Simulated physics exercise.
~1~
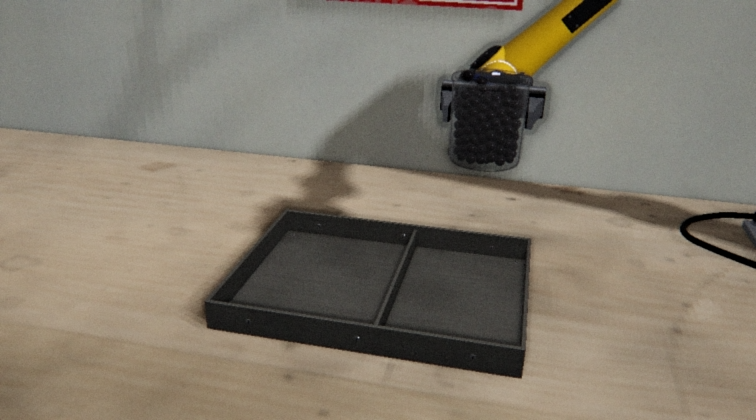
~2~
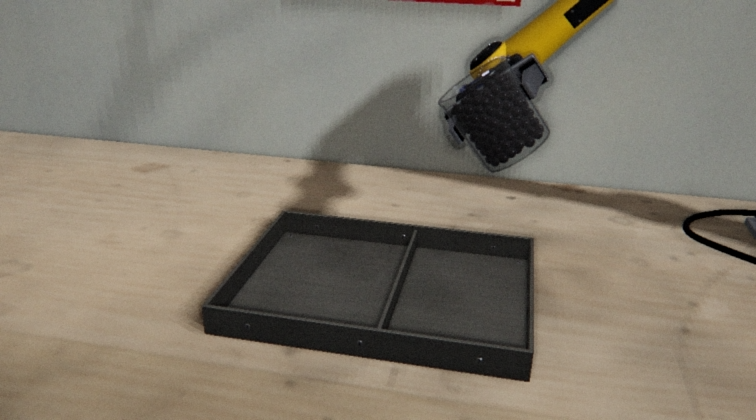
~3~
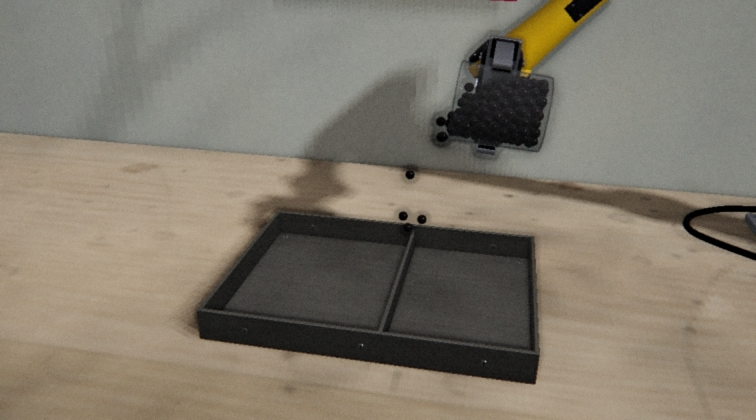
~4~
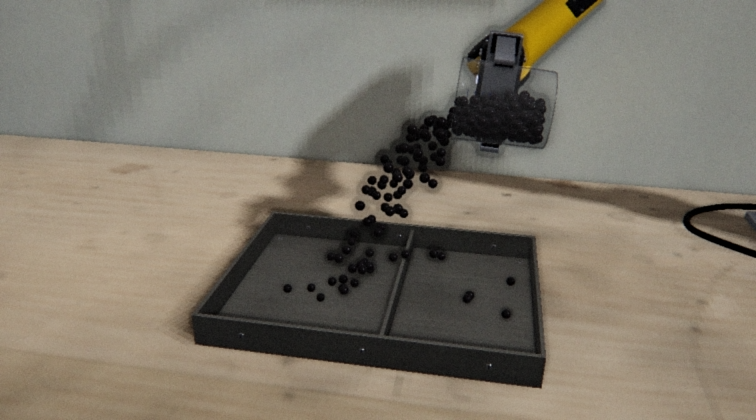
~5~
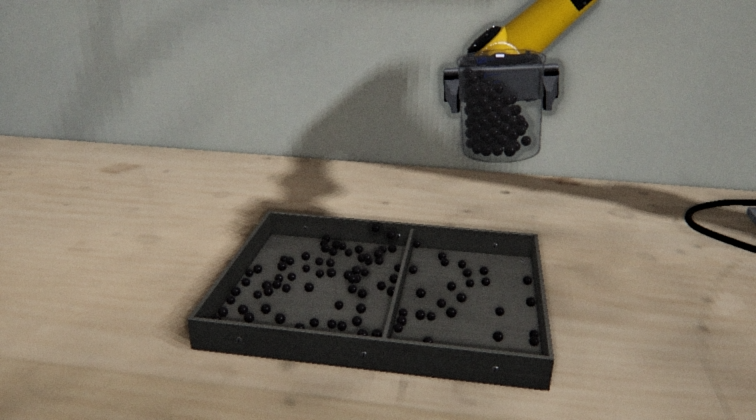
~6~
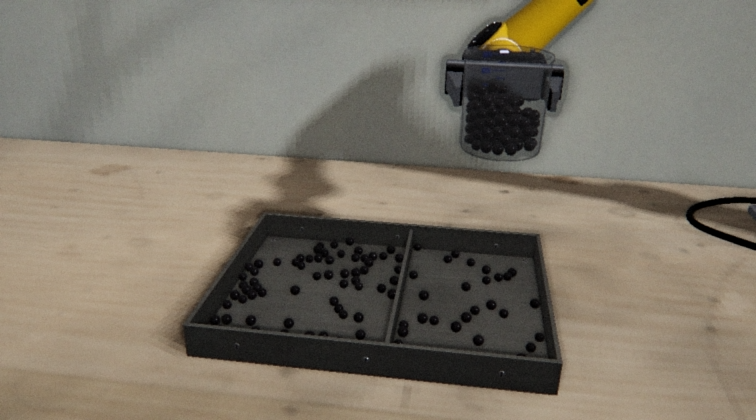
A yellow arm tips a clear beaker, spills some black beads into a divided tray, then rights it.
